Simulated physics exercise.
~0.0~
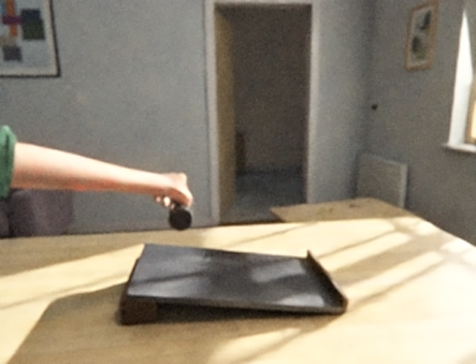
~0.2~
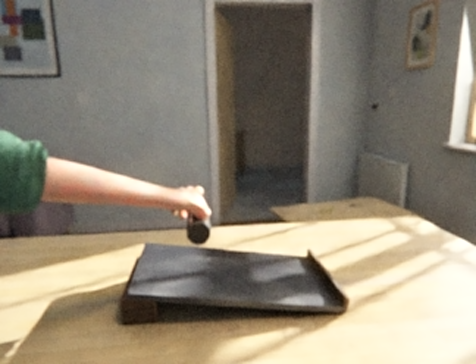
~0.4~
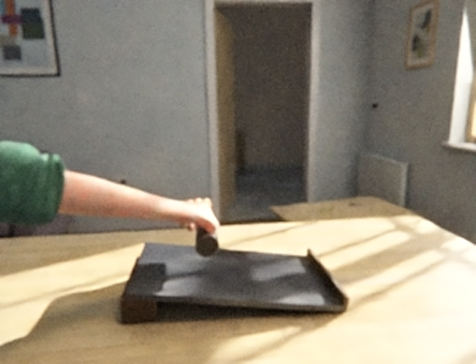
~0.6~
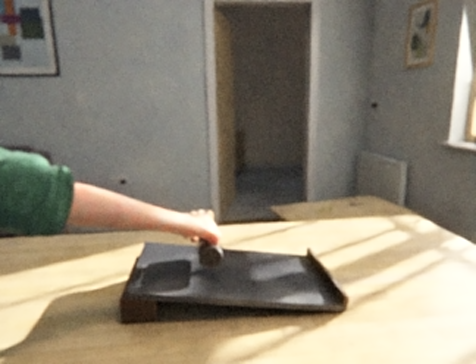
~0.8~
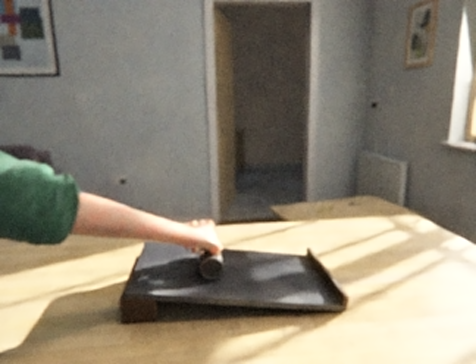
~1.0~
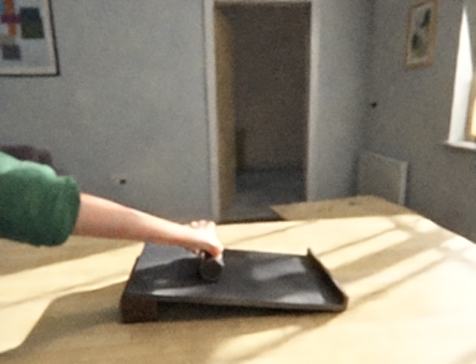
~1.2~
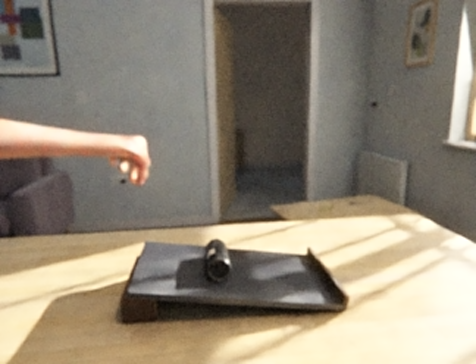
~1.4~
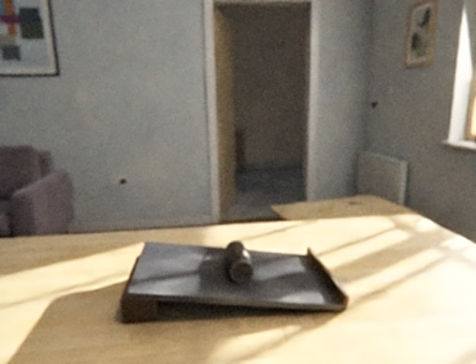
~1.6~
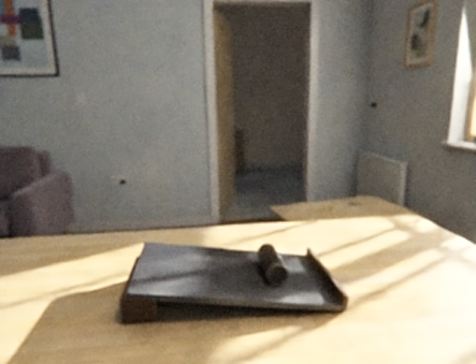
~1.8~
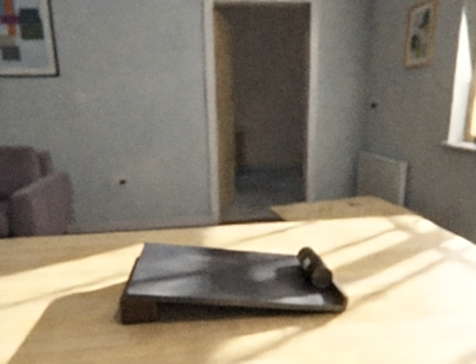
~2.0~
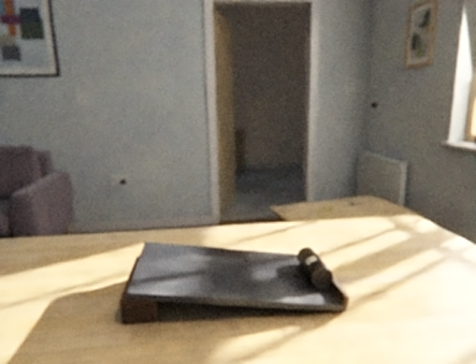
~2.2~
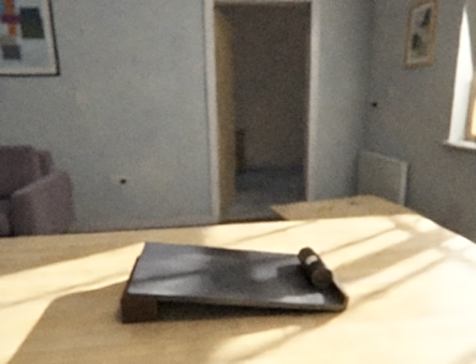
On a sunlit table, a hand sets a black cylinder on a sloping board, and it rolls right, stopping at the raised edge.
